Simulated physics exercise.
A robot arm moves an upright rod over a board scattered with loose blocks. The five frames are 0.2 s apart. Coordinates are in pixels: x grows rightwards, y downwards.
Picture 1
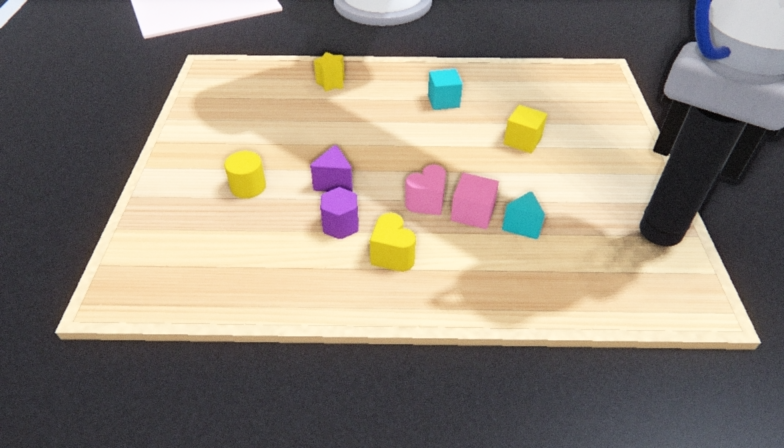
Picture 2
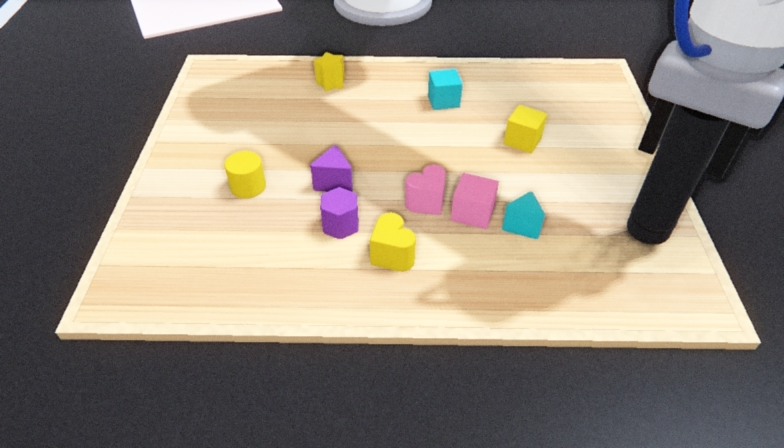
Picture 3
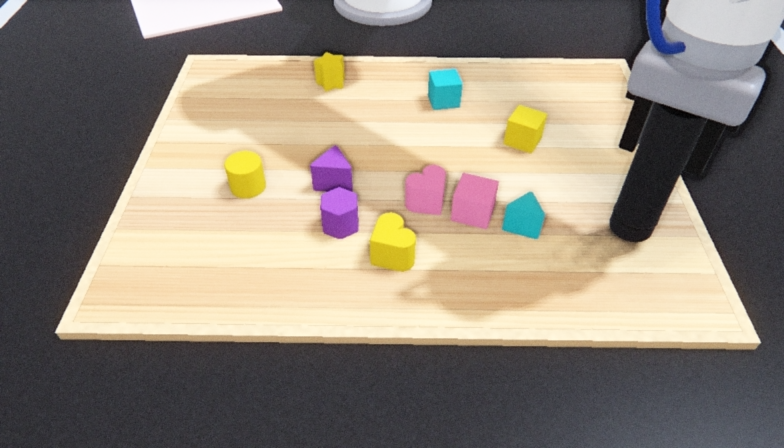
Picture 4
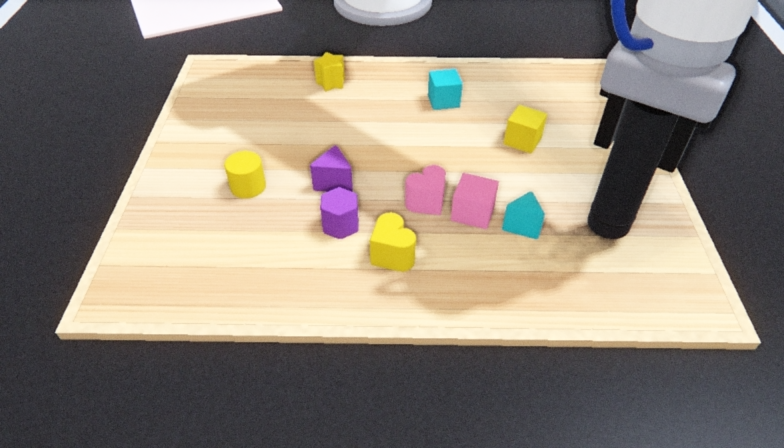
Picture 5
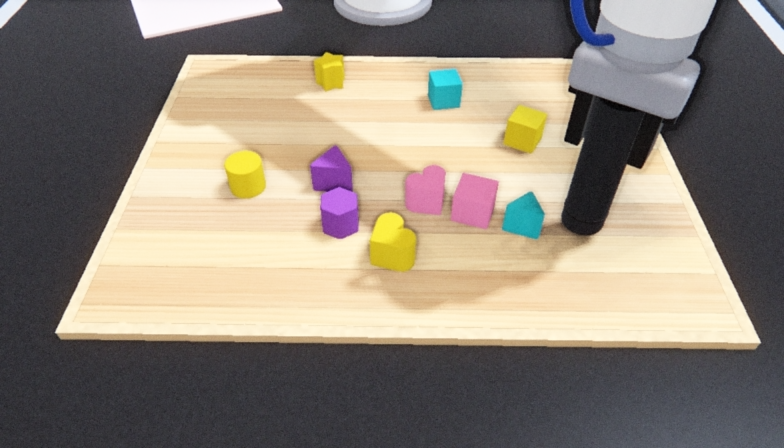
To begin with, a robot arm holds a dark upright rod near the right edge of a wooden board scattered with yellow, purple, pink and turquoise blocks. The arm then slides the rod steadily left, bringing it close to the turquoise three-sided block, while all the blocks stay still.
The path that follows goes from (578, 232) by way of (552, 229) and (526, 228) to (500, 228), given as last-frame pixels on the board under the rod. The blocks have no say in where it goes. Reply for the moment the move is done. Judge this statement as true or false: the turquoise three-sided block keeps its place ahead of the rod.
Answer: True.
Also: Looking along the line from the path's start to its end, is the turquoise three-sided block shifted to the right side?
Final answer: No.
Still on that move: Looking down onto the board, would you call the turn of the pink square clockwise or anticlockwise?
Viewed from above: Clockwise.
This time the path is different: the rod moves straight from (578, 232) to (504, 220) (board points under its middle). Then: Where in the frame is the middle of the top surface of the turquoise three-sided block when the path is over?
My estimate: (484, 208).
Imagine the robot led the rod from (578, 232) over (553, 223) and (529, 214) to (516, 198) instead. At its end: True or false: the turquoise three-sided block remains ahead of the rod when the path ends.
False.
The first path, step by step. Halfway along, rod (541, 218); turquoise three-sided block (511, 202).
At the end, rod (502, 218); pink heart block unmoved; pink square (467, 187), turned 30° clockwise; turquoise three-sided block (475, 213).
